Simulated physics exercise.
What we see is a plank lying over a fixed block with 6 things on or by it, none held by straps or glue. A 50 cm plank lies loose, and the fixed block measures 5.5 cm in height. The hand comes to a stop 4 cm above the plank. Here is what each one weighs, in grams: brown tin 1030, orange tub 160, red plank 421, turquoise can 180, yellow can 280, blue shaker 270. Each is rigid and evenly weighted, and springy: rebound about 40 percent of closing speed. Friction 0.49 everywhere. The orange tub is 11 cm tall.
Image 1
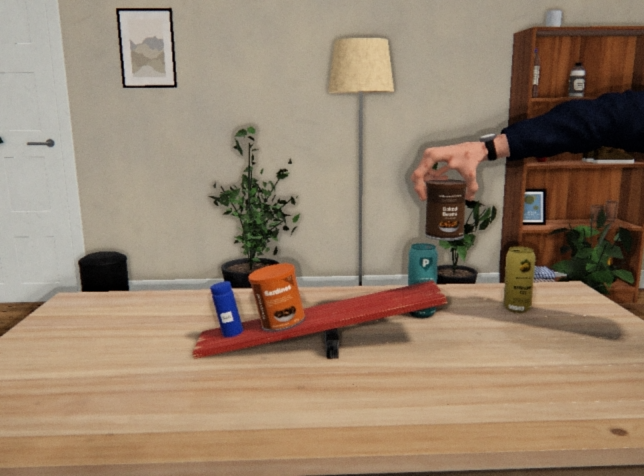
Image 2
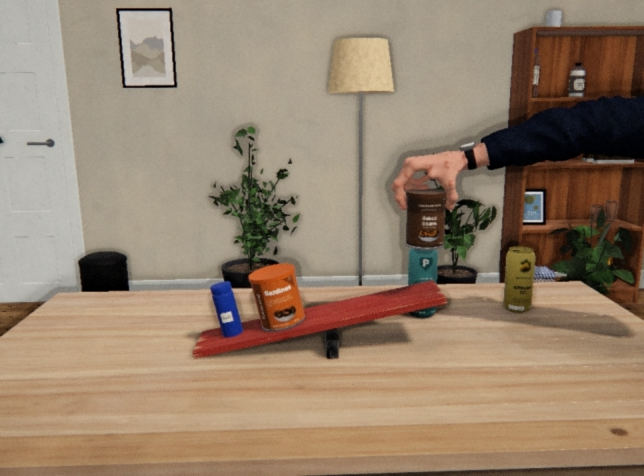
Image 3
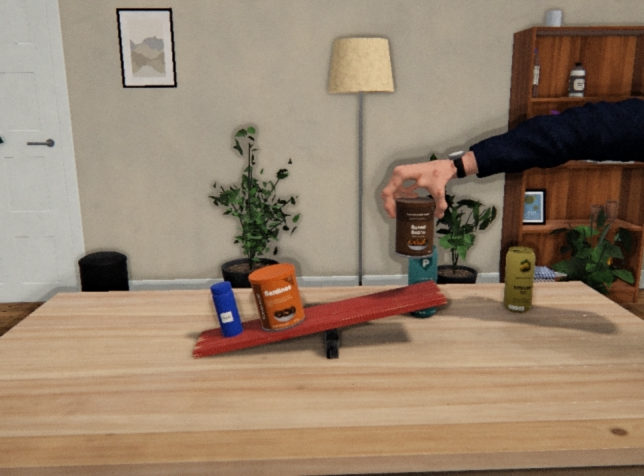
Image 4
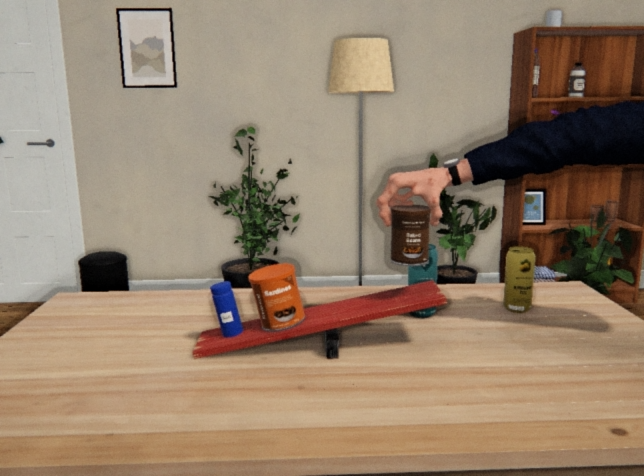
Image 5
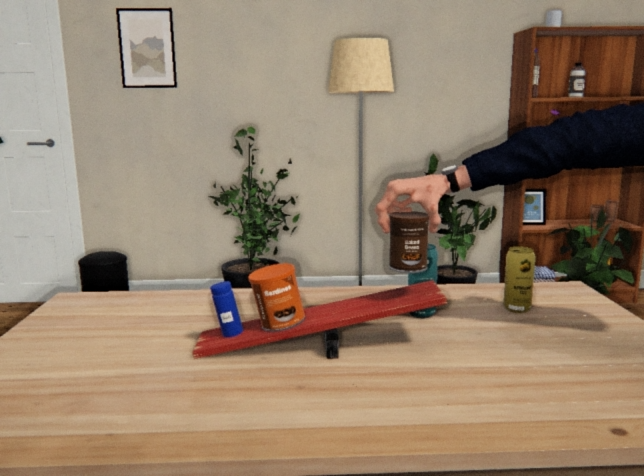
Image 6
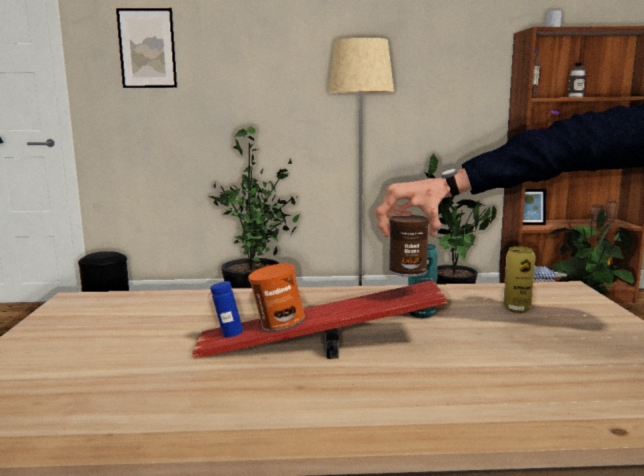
On a wooden table, a hand lowered a brown tin leftward over the raised right end of a red plank and held it there, while an orange tub and blue shaker sat still opposite.
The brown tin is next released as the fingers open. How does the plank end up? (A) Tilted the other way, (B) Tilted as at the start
Tilted the other way.
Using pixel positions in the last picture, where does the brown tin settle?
End position: Roughly (461, 320).
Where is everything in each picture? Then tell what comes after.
In the first picture, 10 cm still to go; brown tin (446, 210); orange tub (278, 297).
In the second picture, 6 cm still to go; brown tin (426, 219); turquoise can (422, 281).
In the third picture, 4 cm still to go; brown tin (415, 227); blue shaker (227, 309).
In the fourth picture, 2 cm still to go; brown tin (410, 235); red plank (319, 318).
In the fifth picture, 1 cm still to go; brown tin (409, 241); yellow can (519, 280).
Poised above the raised end; brown tin (409, 245); orange tub (278, 297), in the sixth picture.
Then, 0.40 s on from there, plank at 15°, tipped the other way; brown tin 23° off upright near (422, 302); blue shaker 45° off upright; orange tub 49° off upright.
Then, 0.70 s on from there, plank at 14°, tipped the other way; brown tin on its side near (457, 316); blue shaker on its side; orange tub 37° off upright.
In the end, plank at 14°, tipped the other way; toppled on the table or plank, brown tin and blue shaker; not toppled but over 4 cm from the start, orange tub; the other 3 under 4 cm from the start. At the end, from the last picture's camera, brown tin near (461, 320). The plank swings over.
